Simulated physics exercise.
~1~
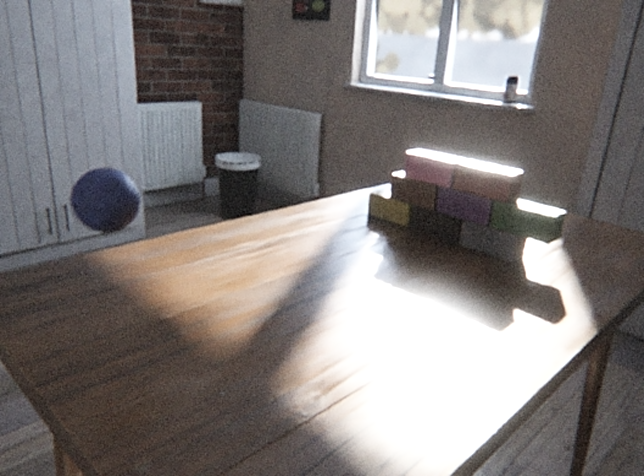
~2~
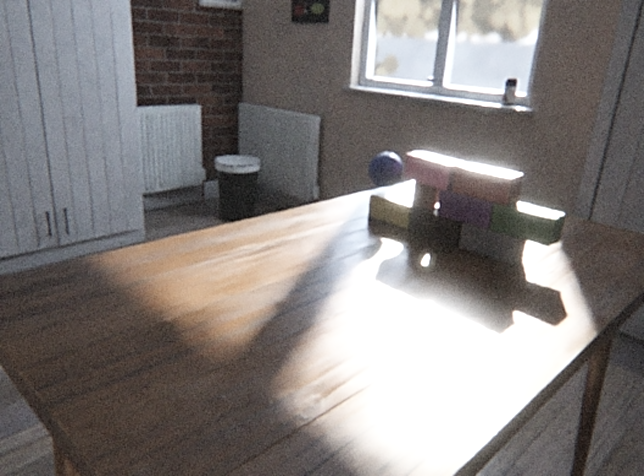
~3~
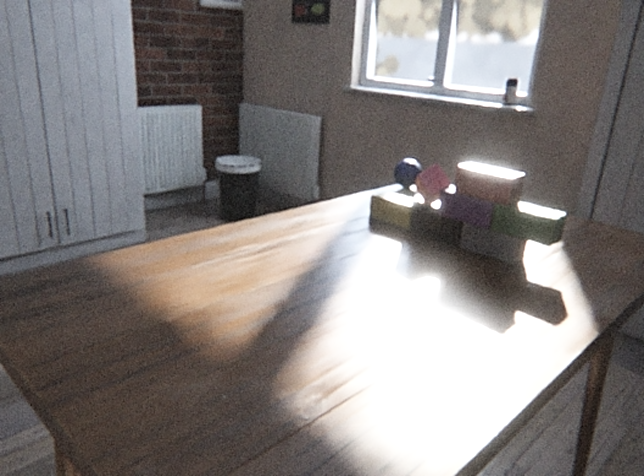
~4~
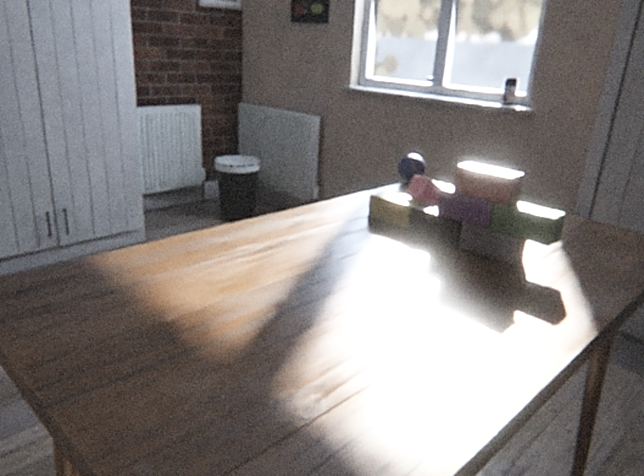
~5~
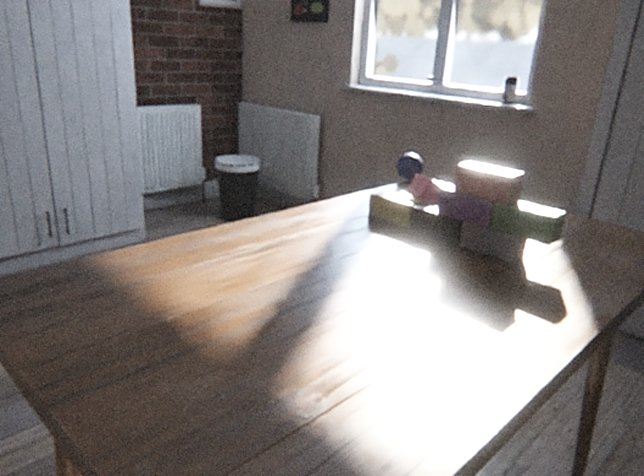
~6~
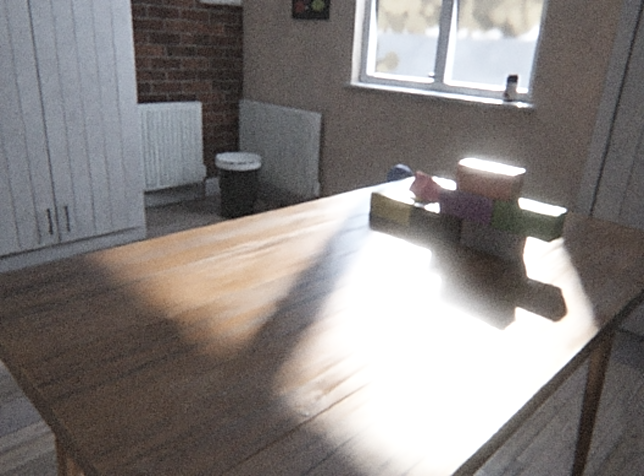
A wooden table held a small stack of colored blocks as a blue ball flew in from the left and struck it, tipping the pink block over, before the ball dropped behind the pile, most of which stayed standing.
